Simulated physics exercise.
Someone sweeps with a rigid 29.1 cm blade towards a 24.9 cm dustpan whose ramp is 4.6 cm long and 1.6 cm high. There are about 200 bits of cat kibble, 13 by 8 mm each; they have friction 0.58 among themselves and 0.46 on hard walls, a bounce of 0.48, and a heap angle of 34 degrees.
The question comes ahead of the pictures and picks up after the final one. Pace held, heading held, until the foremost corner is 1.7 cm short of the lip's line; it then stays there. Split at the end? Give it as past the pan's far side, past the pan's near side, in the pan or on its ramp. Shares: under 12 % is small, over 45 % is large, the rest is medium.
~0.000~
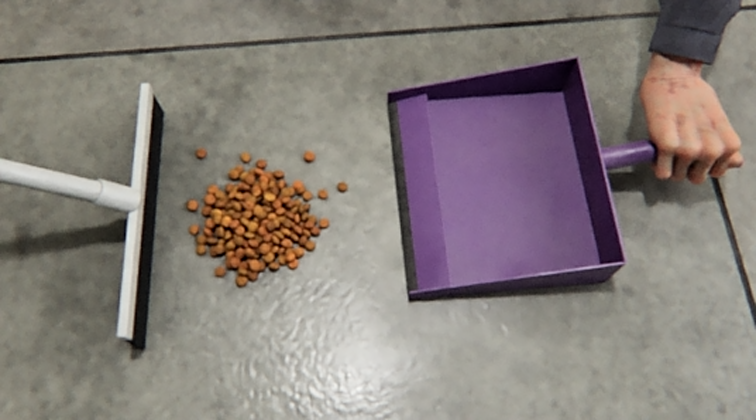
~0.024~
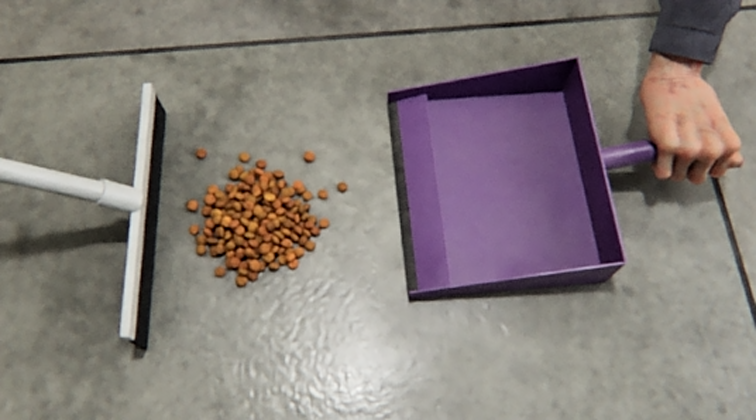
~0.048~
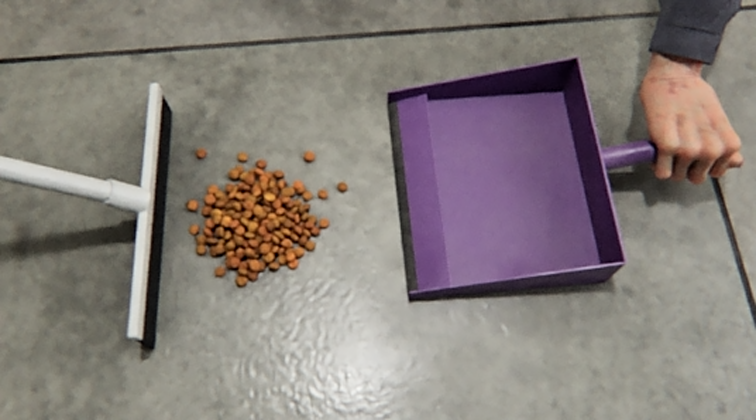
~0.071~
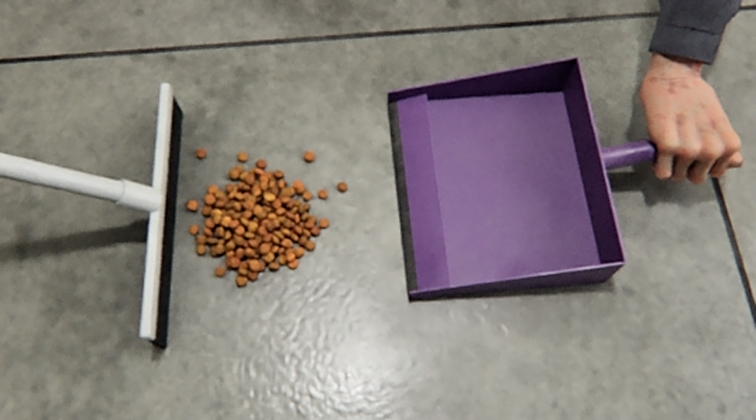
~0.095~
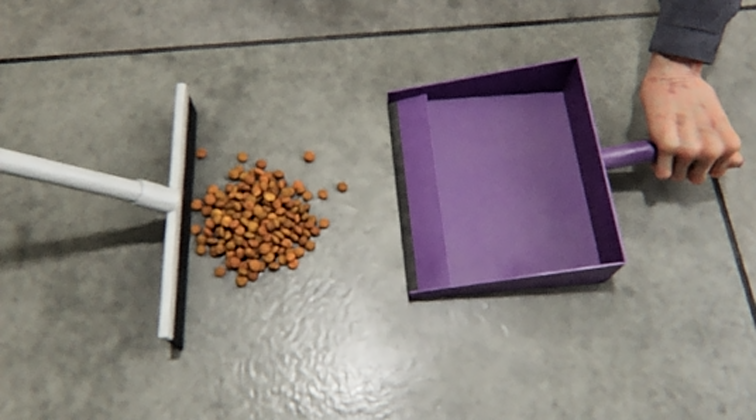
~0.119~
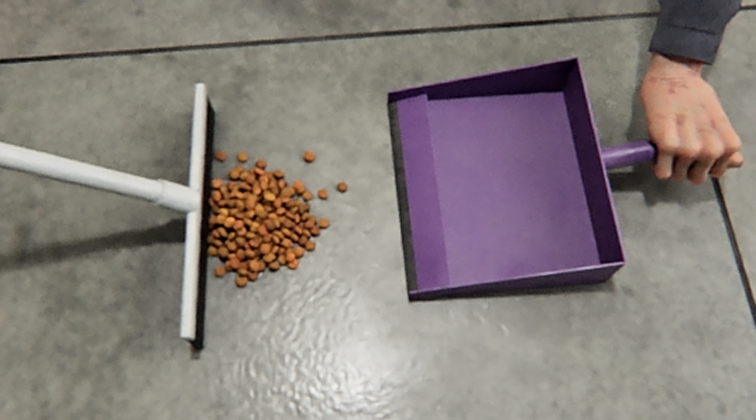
Far side: A small share; near side: A small share; pan: A large share.
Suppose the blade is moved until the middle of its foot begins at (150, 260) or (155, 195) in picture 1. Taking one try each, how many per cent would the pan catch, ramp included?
Some 65 and 60 per cent.
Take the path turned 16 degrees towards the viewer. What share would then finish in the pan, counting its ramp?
That would give about 55 percent.
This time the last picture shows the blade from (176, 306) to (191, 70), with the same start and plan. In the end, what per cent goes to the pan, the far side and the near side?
You'd see pan at 35, far at 5 and near at 0.
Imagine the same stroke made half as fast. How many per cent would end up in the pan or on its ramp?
About 55 per cent.
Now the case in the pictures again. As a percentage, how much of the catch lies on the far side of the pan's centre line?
Some 30 per cent.
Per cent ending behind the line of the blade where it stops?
I'd put it near 0 in a hundred.
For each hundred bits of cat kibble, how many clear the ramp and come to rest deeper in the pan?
Roughly 15 in a hundred.
After 0.24 s, middle of the blade 11 cm from the lip; 0 % over the lip, far side 0 %, near side 0 %.
After 0.32 s, middle of the blade 4 cm from the lip; 10 % over the lip, far side 0 %, near side 5 %.
After 0.54 s, middle of the blade 2 cm from the lip; 60 % over the lip, far side 0 %, near side 5 %.
In the end, at 1.1 s, far side 0 %, near side 5 %, pan 60 %, in front of the lip or behind the blade 35 %.
